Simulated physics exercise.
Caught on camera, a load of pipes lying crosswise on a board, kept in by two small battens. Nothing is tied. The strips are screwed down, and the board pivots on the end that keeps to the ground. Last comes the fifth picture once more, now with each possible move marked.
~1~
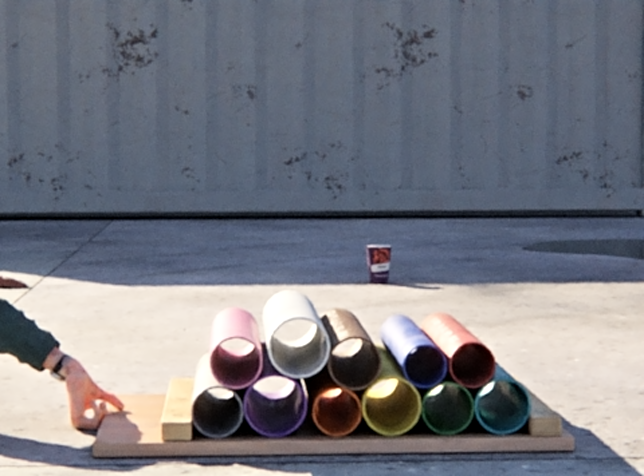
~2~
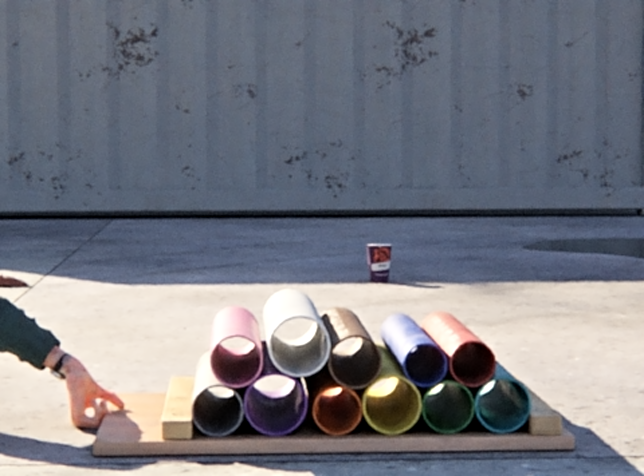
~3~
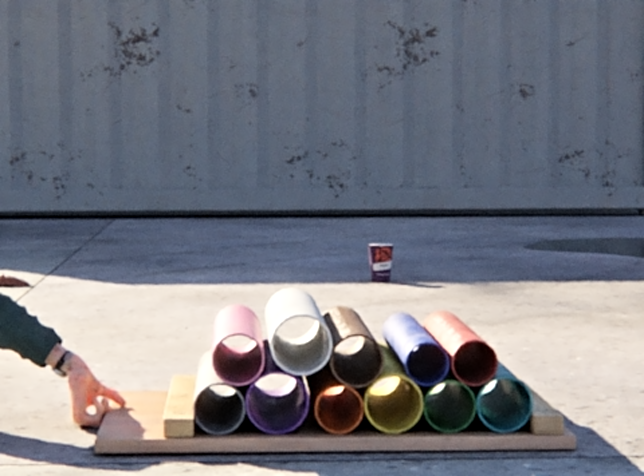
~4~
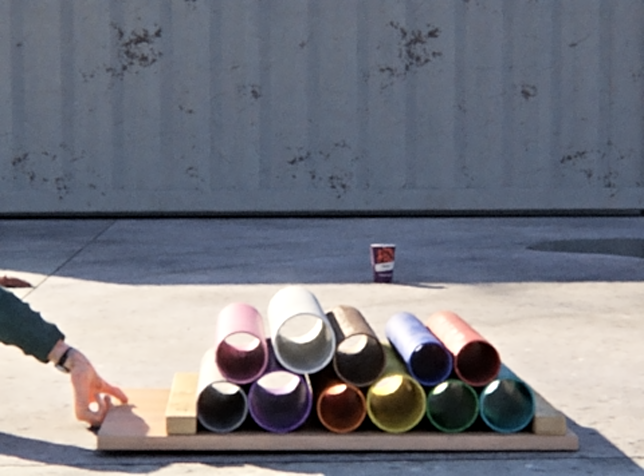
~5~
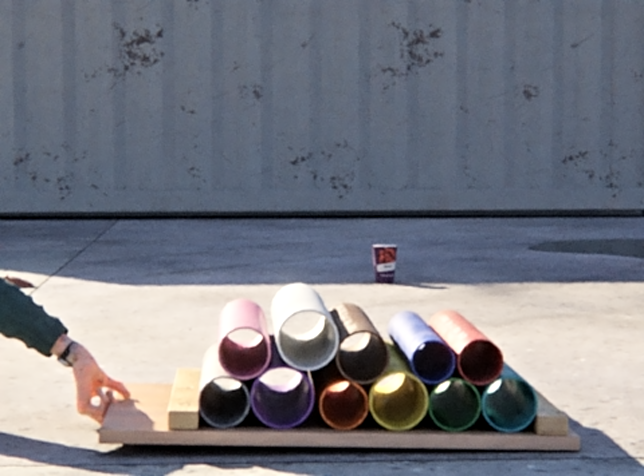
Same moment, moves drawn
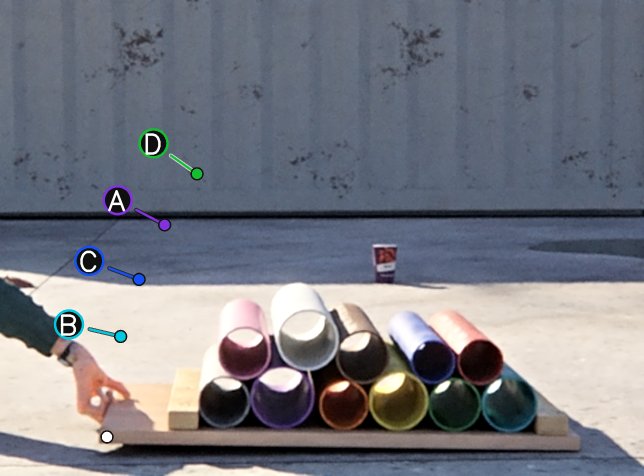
On sunlit concrete in front of a grey metal wall, a hand gripped the left end of a board stacked with colourful pipes, then raised that end slightly, the pipes rising with it.
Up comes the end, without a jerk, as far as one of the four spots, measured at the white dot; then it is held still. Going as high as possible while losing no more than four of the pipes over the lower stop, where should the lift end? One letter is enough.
The highest mark that will do is D.
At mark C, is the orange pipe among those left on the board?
Yes.
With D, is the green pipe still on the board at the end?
The green pipe: Yes.
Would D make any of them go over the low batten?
Yes, at D.
On the marked copy, A at (164, 225); B at (121, 337); C at (139, 279); D at (197, 174); the white dot at (107, 437).
Following D. Soon after the start, board at 20°.
Later, board at 35°.
In the end, board at 35°, four over the low batten (blue, red, brown, white).
As for the rest, A four over the low batten (blue, red, brown, white); B none over the low batten; C four over the low batten (blue, red, brown, white).
